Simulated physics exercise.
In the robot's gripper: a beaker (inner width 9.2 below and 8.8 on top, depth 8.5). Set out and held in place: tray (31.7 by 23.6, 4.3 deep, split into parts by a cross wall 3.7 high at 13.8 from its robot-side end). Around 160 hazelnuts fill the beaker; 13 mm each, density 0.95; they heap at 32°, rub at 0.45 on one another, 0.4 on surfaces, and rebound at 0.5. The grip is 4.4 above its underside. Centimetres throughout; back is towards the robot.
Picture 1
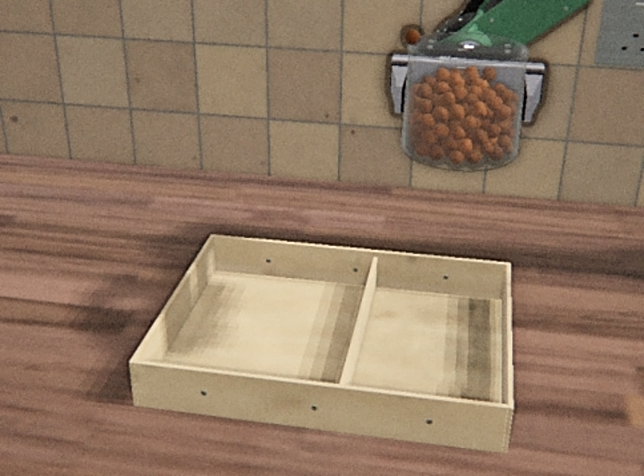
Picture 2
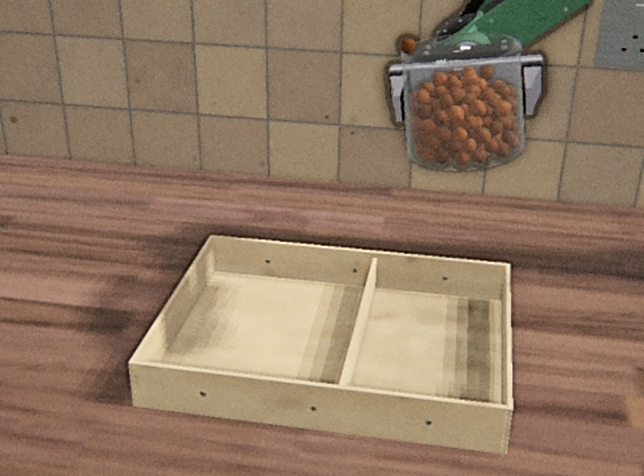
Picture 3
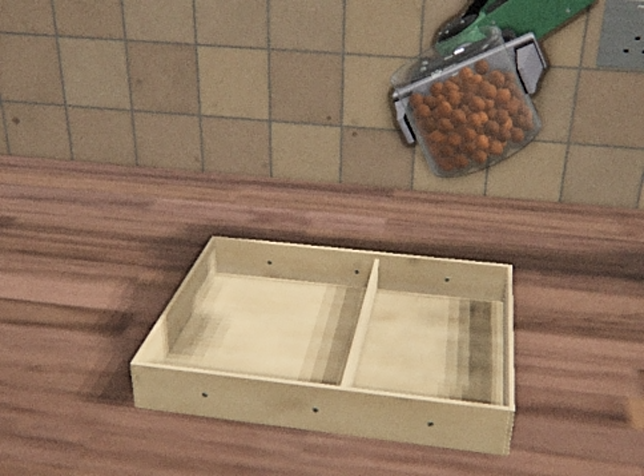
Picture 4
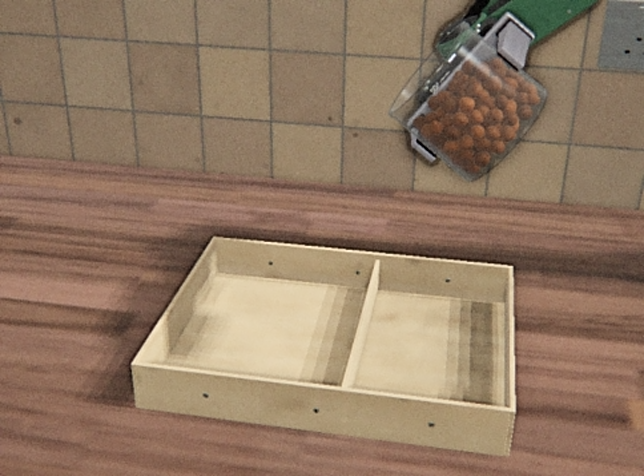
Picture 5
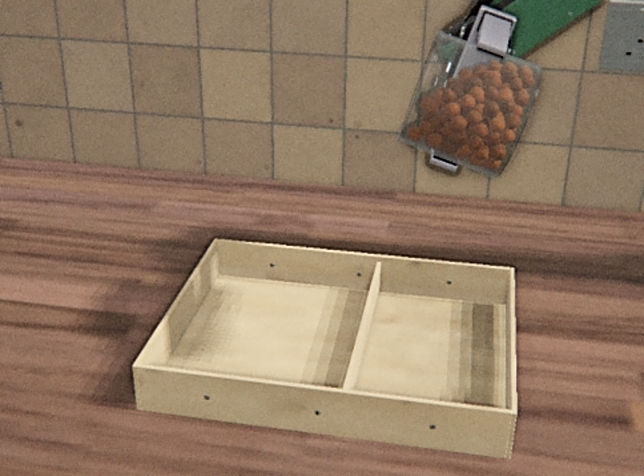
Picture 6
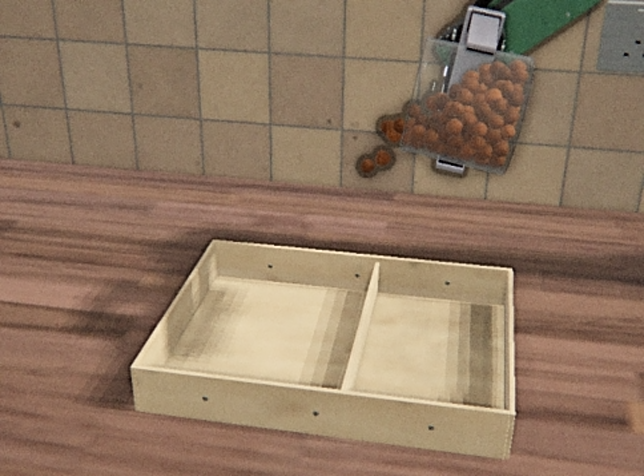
Clear beaker of hazelnuts in a robot gripper tilting steadily left above a divided wooden tray, the first few nuts tumbling out.
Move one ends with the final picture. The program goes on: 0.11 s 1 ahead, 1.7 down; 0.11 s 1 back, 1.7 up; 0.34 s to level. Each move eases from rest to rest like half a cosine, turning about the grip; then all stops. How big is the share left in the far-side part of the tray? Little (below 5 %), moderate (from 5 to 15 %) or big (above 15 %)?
Share in the far-side part of the tray: Moderate (from 5 to 15 %).
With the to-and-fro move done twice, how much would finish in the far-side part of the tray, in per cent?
Then about 10 per cent.
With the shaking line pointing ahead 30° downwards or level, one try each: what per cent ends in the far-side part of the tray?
Some 10 and 15 per cent.
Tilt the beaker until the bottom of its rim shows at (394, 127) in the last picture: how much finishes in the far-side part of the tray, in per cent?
About 0 per cent.
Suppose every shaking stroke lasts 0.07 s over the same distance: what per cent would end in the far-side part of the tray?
It would be near 10 per cent.
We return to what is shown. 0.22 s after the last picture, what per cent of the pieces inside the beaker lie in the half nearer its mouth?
About 35 per cent.
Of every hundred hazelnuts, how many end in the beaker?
Roughly 90 per cent.
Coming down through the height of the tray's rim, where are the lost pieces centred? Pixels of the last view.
Near (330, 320).
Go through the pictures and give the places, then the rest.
The beaker middle at (463, 101), level; upper third of the load around (459, 94), from x 410 to 510, top at y 35; 162 in the beaker, in the first picture.
The beaker middle at (463, 102), tilted 8° forward; upper third of the load around (469, 96), from x 410 to 515, top at y 45, in the second picture.
The beaker middle at (466, 103), tilted 28° forward; upper third of the load around (482, 94), from x 415 to 525, top at y 70, in the third picture.
The beaker middle at (468, 104), tilted 53° forward; upper third of the load around (493, 91), from x 420 to 530, top at y 65, in the fourth picture.
The beaker middle at (469, 105), tilted 73° forward; upper third of the load around (491, 91), from x 415 to 525, top at y 70, in the fifth picture.
The beaker middle at (467, 106), tilted 81° forward; upper third of the load around (493, 93), from x 370 to 520, top at y 70; 159 in the beaker, 3 in flight or on a rim, in the sixth picture.
Then, 0.22 s on, tilted 81° forward, highest piece 29 above the table; 149 in the beaker, 6 in the far-side part, 7 in flight or on a rim.
Then, 0.45 s on, tilted 20° forward, highest piece 29 above the table; 147 in the beaker, 14 in the far-side part, 1 in the robot-side part.
Then, 0.76 s on, level, highest piece 28 above the table; 147 in the beaker, 14 in the far-side part, 1 in the robot-side part.
Then, 1.81 s on, level, highest piece 28 above the table; 147 in the beaker, 14 in the far-side part, 1 in the robot-side part.
In the end, 147 in the beaker, 14 in the far-side part, 1 in the robot-side part. That is 9 % in the far-side part of the tray.
